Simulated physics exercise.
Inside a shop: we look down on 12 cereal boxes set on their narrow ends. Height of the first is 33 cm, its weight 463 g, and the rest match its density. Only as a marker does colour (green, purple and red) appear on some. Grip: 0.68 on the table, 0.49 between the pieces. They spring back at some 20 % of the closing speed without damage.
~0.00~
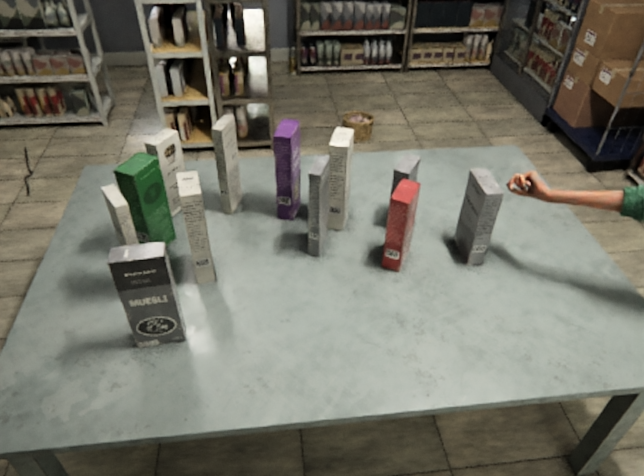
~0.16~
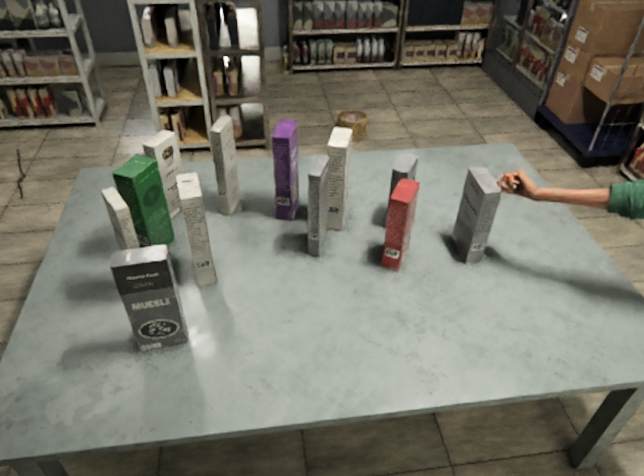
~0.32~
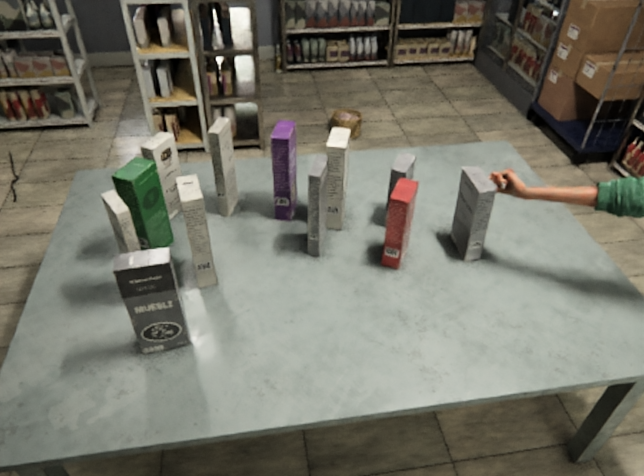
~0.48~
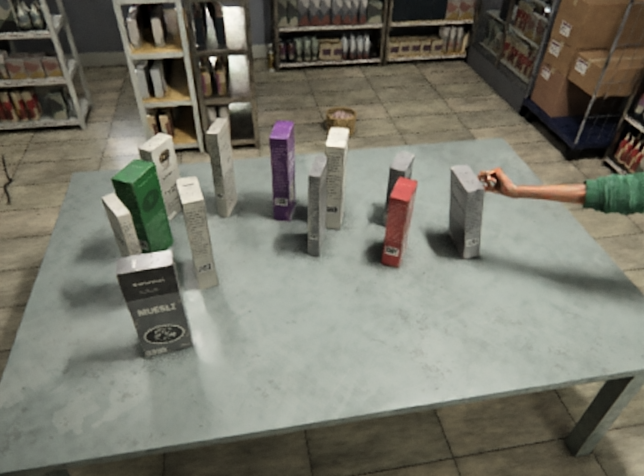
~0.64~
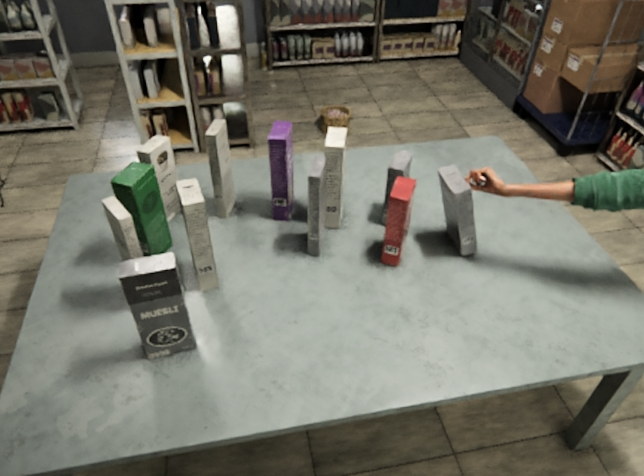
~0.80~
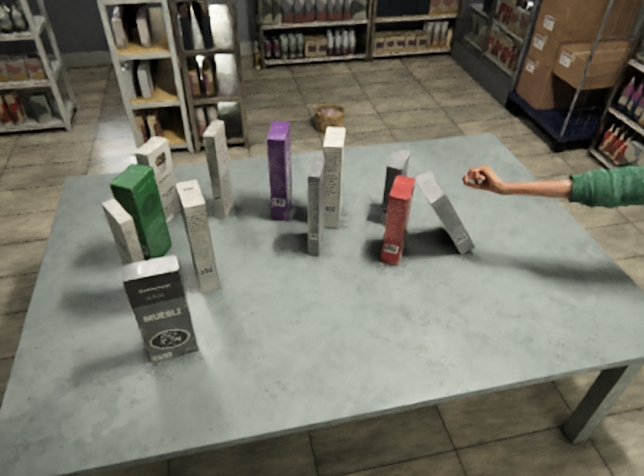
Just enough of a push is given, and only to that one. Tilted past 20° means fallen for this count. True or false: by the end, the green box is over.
False; the green box holds its place.
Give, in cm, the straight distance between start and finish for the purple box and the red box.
For purple it's 0 cm, and for red it's 20 cm.
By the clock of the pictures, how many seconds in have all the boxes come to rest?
It all settles by about 1.5 s.
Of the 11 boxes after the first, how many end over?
Tally: 2.
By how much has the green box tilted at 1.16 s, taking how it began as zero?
Roughly 0°.
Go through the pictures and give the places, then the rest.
In the first frame (we follow the side turned to the camera; the camera moves round a little), finger (513, 184) 55 mm from the first box; green box (157, 209); purple box (284, 181); red box (395, 237); no other piece has moved.
Finger (501, 183) 20 mm from the first box; green box (156, 211), in the second frame.
Finger pushing; green box (156, 214), in the third frame.
Finger (480, 181) pushing; green box (155, 216); no other piece has moved, in the fourth frame.
Finger (469, 180) stopped; green box (155, 218); no other piece has moved, in the fifth frame.
Finger (468, 179) stopped; green box (154, 220); purple box (278, 183); red box (394, 232); no other piece has moved, in the sixth frame.
Around 0.96 s, none of the 11 other boxes over, 1 disturbed; green box unmoved; red box tipped 6°.
Around 1.16 s, 1 of the 11 other boxes over; green box unmoved; red box tipped 41°.
Around 1.34 s, 2 of the 11 other boxes over; green box unmoved; red box tipped 70°.
Around 1.46 s, 2 of the 11 other boxes over; green box unmoved; red box lying flat.
Finally (1.8 s), 2 of the 11 other boxes over; green box unmoved; red box lying flat; purple box unmoved. Nine left standing. Seen by the last camera, middles, green box near (144, 218), red box near (345, 242).
